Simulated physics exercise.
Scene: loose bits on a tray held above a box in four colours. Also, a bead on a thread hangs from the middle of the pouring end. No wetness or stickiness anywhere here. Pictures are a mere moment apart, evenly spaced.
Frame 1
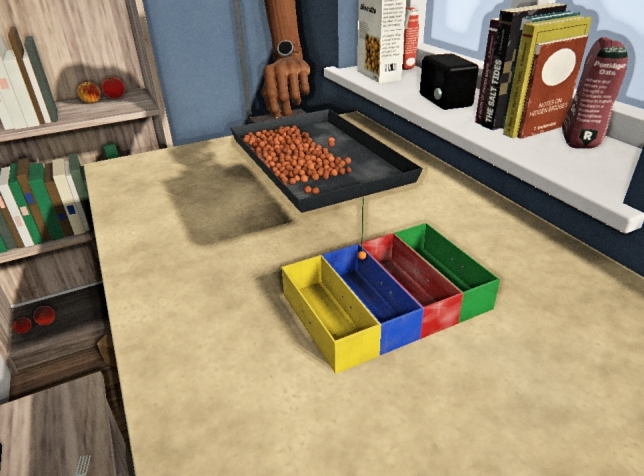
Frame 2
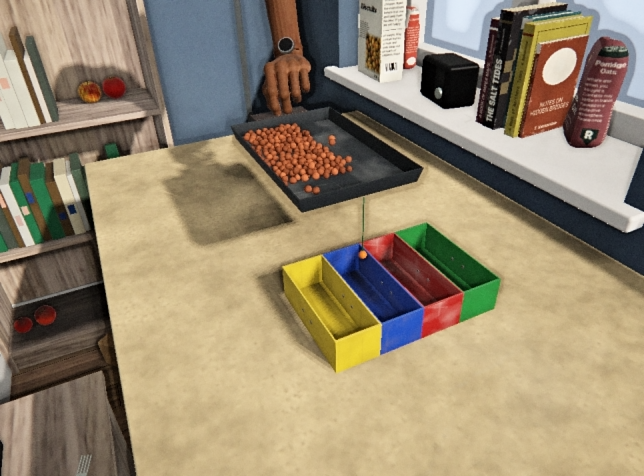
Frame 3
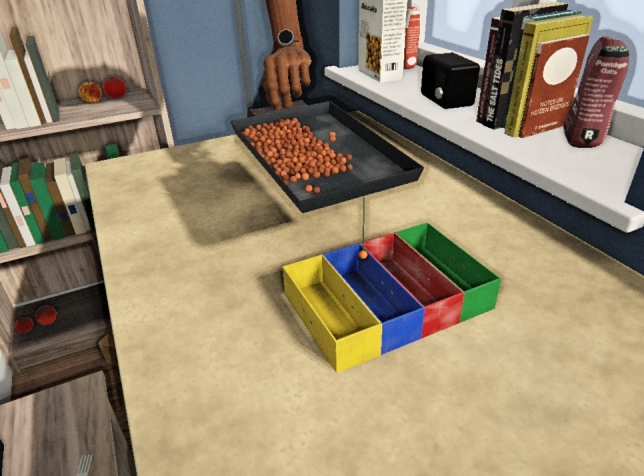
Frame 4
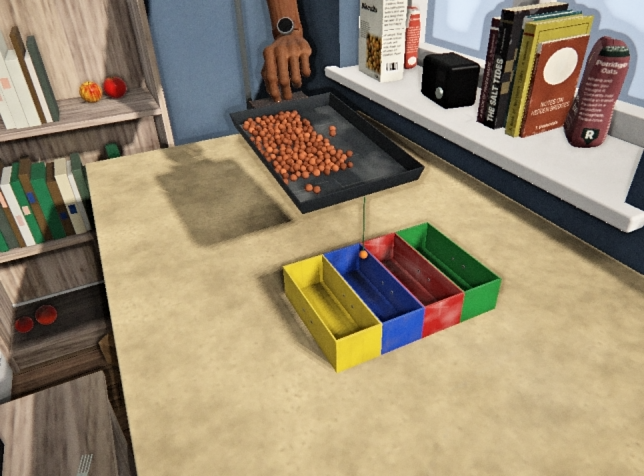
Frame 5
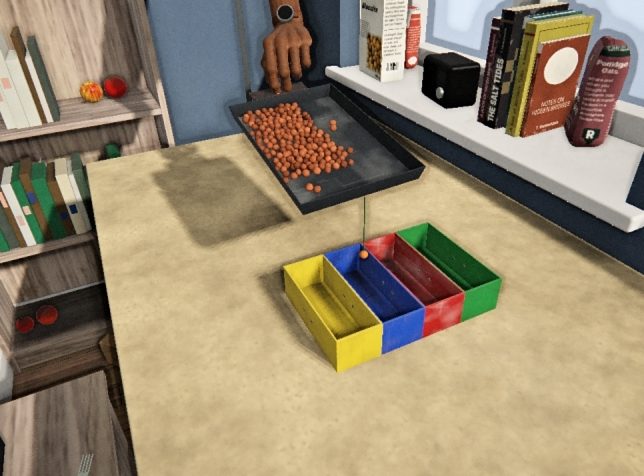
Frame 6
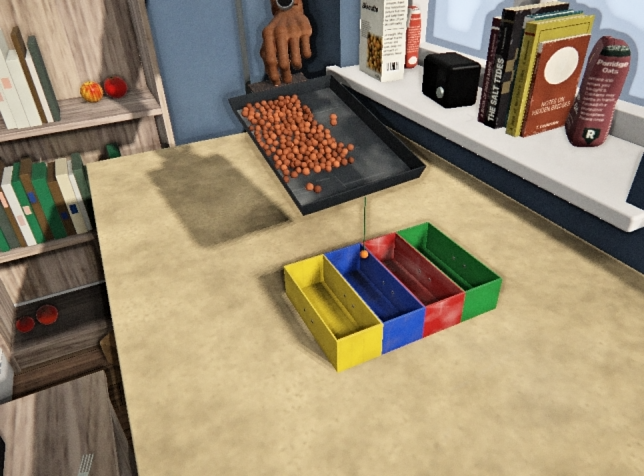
A hand at the far end of a dark tray of small orange-brown balls slowly raised that end, tilting the tray slightly above a yellow, blue, red and green box, while the balls barely shifted.
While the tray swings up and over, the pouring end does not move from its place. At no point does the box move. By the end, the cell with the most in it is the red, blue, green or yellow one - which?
The yellow one.
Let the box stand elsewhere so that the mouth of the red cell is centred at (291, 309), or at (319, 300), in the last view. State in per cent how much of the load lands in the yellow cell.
It works out to 0 percent and then 0 percent.
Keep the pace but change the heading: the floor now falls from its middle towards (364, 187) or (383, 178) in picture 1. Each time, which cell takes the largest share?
First try: That red cell; second try: The cell in red.
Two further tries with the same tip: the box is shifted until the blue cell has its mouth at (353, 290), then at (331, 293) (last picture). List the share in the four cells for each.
Some 100 and then some 100 per cent.
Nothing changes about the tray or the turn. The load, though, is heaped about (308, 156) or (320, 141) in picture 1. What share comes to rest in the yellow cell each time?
Share in order: Roughly 70 %, 70 %.
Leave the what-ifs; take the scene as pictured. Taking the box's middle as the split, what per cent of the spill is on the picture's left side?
I make it about 100 percent or so.
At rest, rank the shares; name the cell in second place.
The answer here is that blue cell.
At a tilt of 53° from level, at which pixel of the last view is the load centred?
The middle of the load sits near (318, 165).
Soon after the last picture, tray tipped steeply; nearly all on the tray; a stray few in the yellow cell; a stray few falling or outside the box.
A little later, tray tipped right over; nearly all on the tray; a stray few in the yellow cell; a stray few in the blue cell; a stray few in the red cell; a stray few falling or outside the box.
Later still, tray tipped past a quarter turn; about two thirds in the yellow cell; about a quarter in the blue cell; a stray few in the red cell; a small part falling or outside the box.
At rest, tray tipped past a quarter turn; about two thirds in the yellow cell; about a quarter in the blue cell; a stray few in the red cell; none in the green cell; a small part outside the box.
